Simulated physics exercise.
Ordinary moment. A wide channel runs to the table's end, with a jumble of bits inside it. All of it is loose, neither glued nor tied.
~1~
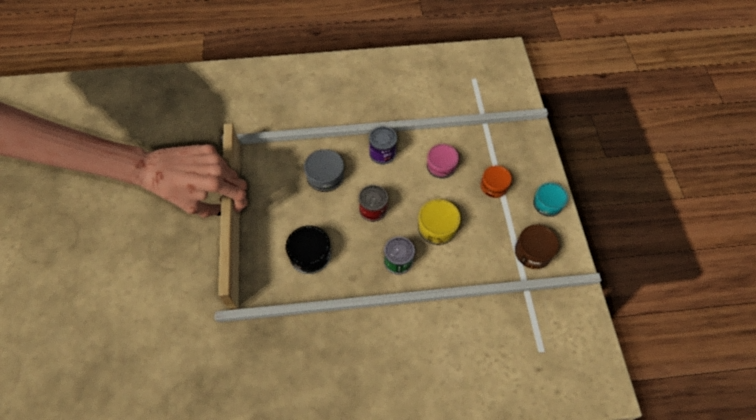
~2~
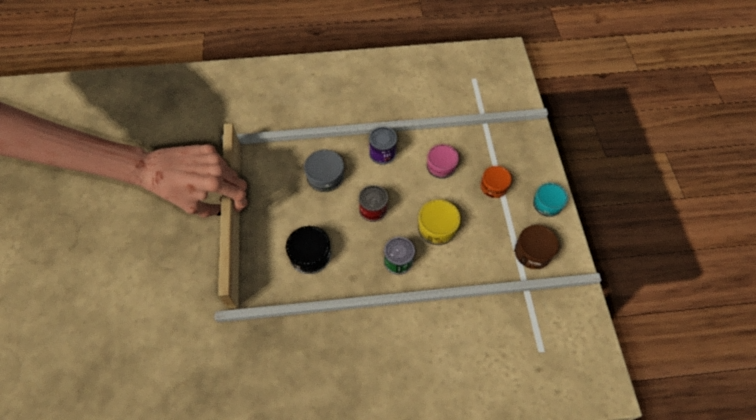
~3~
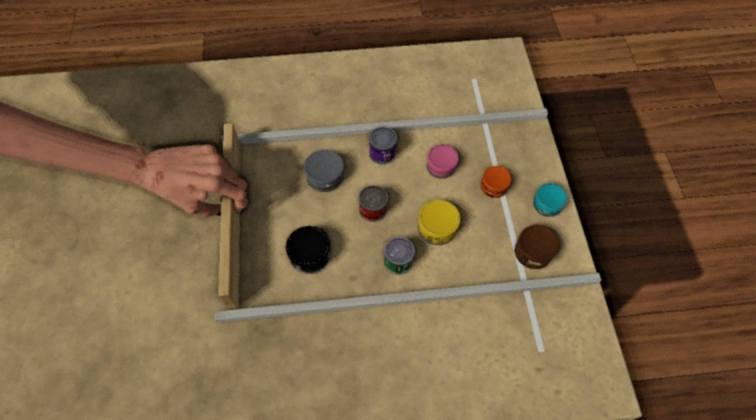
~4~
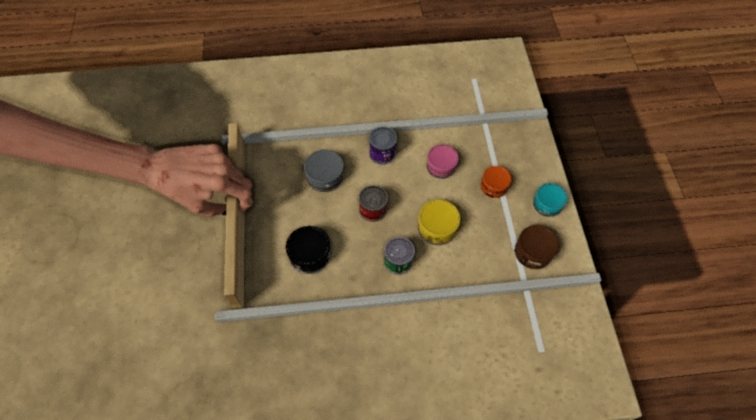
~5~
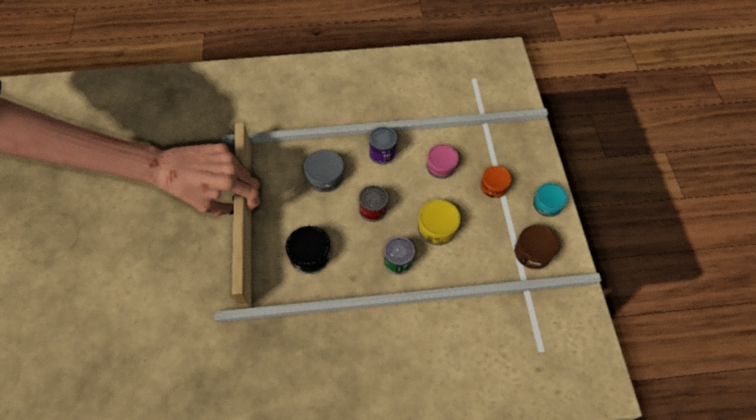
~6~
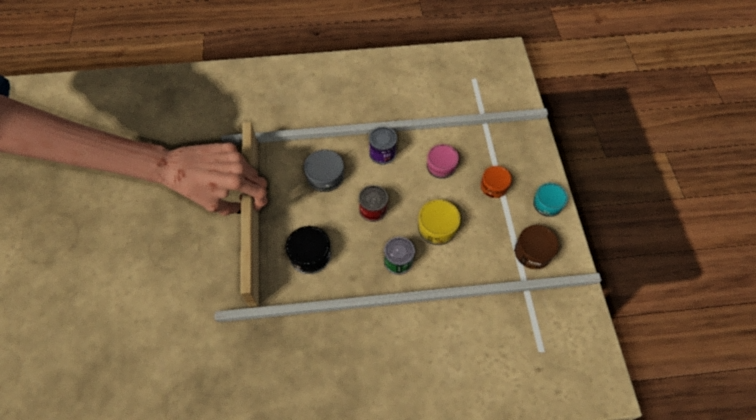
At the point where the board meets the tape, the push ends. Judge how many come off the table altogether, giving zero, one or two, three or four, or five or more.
My judgement: One or two.
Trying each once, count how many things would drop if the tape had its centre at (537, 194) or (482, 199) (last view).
Result, try by try: 5, 0.
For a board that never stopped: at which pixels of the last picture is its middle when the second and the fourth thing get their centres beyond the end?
The first puts it near (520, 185), the next near (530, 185).
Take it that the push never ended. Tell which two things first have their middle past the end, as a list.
Order: Turquoise tin, pink tin.
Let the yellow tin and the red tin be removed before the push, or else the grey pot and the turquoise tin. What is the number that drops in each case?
It would be 0 and 0.
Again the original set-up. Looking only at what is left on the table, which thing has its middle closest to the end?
Pink tin.
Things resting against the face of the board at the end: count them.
In total, 5.
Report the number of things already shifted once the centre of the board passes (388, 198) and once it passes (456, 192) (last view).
The number moved is 6 and then 8.
Soon after, none off yet; turquoise tin at rest near (550, 200); brown tub at rest near (536, 247); orange tub at rest near (496, 182).
By the end, the number that fall off is one or two; fallen, turquoise tin.
